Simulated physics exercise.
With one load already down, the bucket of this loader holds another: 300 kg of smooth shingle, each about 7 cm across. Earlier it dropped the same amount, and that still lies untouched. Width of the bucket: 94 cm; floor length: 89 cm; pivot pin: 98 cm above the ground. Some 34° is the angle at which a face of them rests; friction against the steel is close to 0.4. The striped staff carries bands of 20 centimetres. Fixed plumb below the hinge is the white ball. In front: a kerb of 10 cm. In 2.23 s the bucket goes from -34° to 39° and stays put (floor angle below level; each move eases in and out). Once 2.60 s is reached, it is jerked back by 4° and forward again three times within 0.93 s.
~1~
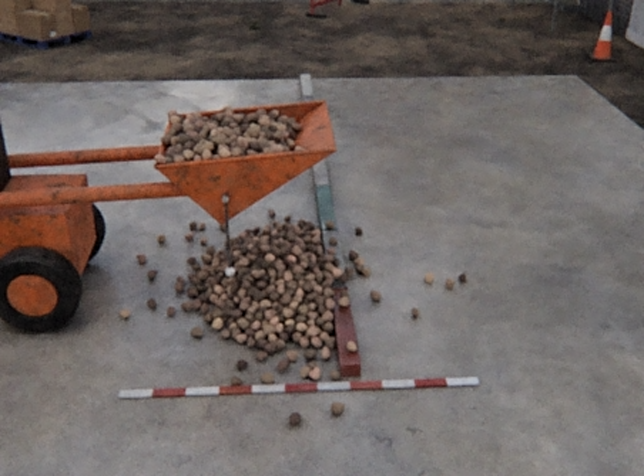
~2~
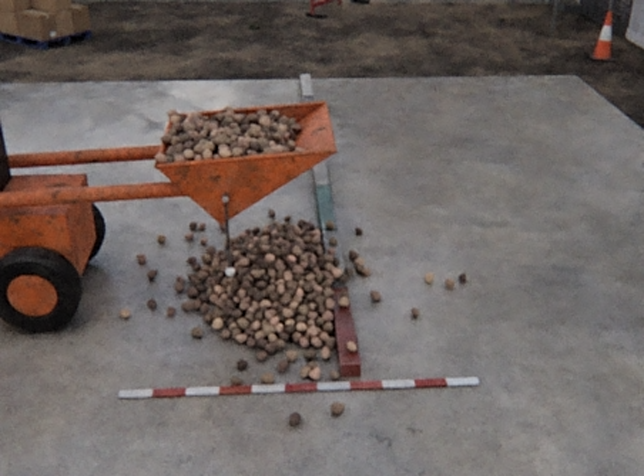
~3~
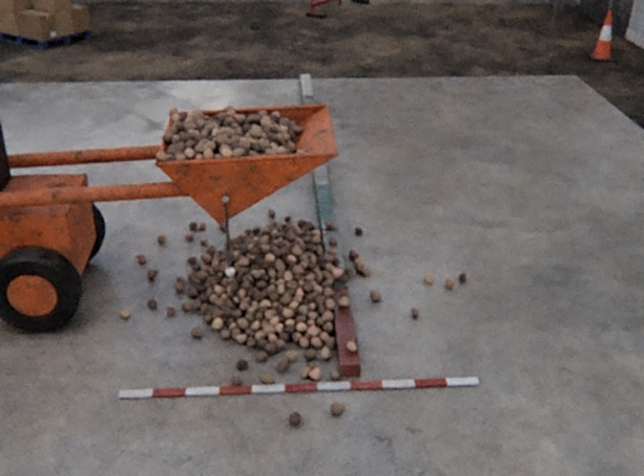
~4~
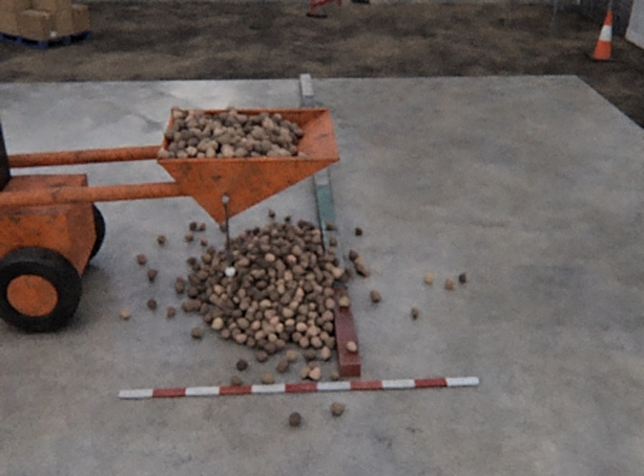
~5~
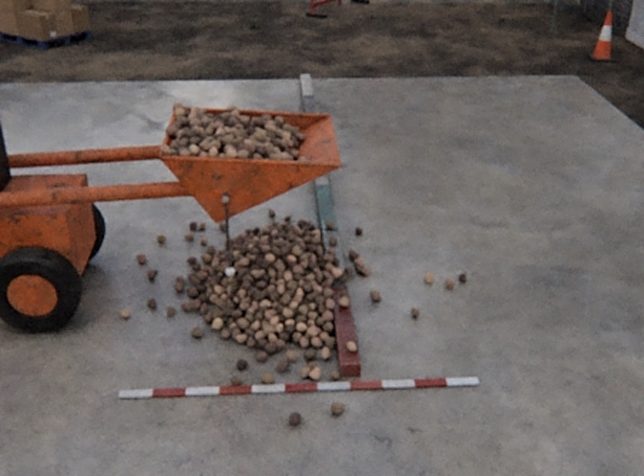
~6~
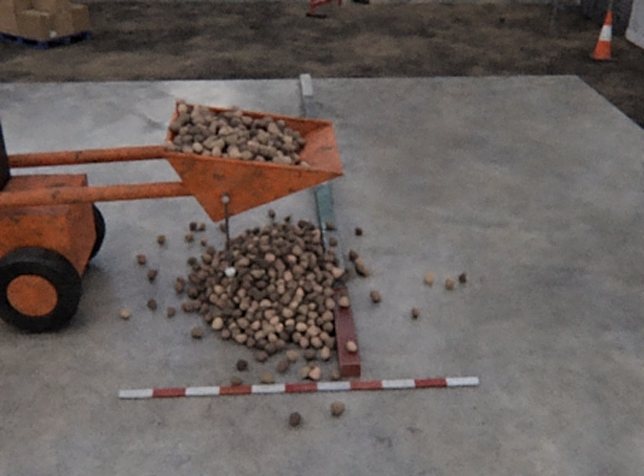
An orange loader slowly tilts its bucket of round stones above a pile on concrete.
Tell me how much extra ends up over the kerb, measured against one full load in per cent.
The extra comes to about 79 percent of a load.
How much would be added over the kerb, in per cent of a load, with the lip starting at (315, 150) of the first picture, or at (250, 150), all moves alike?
Near 55 in a hundred first, near 5 in a hundred second.
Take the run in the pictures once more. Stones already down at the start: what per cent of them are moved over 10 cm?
Near 0 per cent, I reckon.
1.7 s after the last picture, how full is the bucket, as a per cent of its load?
About 15 percent.
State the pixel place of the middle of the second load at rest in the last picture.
Around (377, 273).
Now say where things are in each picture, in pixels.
In the first picture, lip at (336, 149), floor tilted -34°, highest stones at (230, 122). The earlier load is highest near (288, 256), 23 cm above ground level, 98 % on this side of the kerb, 2 % over the kerb.
In the second picture, lip at (337, 150), floor tilted -33°, highest stones at (230, 122).
In the third picture, lip at (338, 154), floor tilted -32°, highest stones at (222, 122).
In the fourth picture, the bucket is at -29°, its lip at (340, 159); the top of the load is at (198, 122).
In the fifth picture, the bucket is at -25°, its lip at (342, 165); the top of the load is at (194, 119).
In the sixth picture, the bucket is at -21°, its lip at (343, 174); the top of the load is at (192, 117).
Then, 1.1 s after the last picture the floor is at 28°; in per cent of one load, 89 in the bucket, 108 on this side of the kerb, 3 over the kerb; the foremost stones are at (401, 275).
Then, 1.7 s after the last picture the floor is at 39°; in per cent of one load, 13 in the bucket, 129 on this side of the kerb, 58 over the kerb; the foremost stones are at (459, 269).
Then, 3.4 s after the last picture the floor is at 39°; in per cent of one load, 0 in the bucket, 120 on this side of the kerb, 81 over the kerb; the foremost stones are at (524, 282).
Then, 5.9 s after the last picture the floor is at 39°; in per cent of one load, 0 in the bucket, 120 on this side of the kerb, 81 over the kerb; the foremost stones are at (524, 282). Net gain over the kerb, 79.
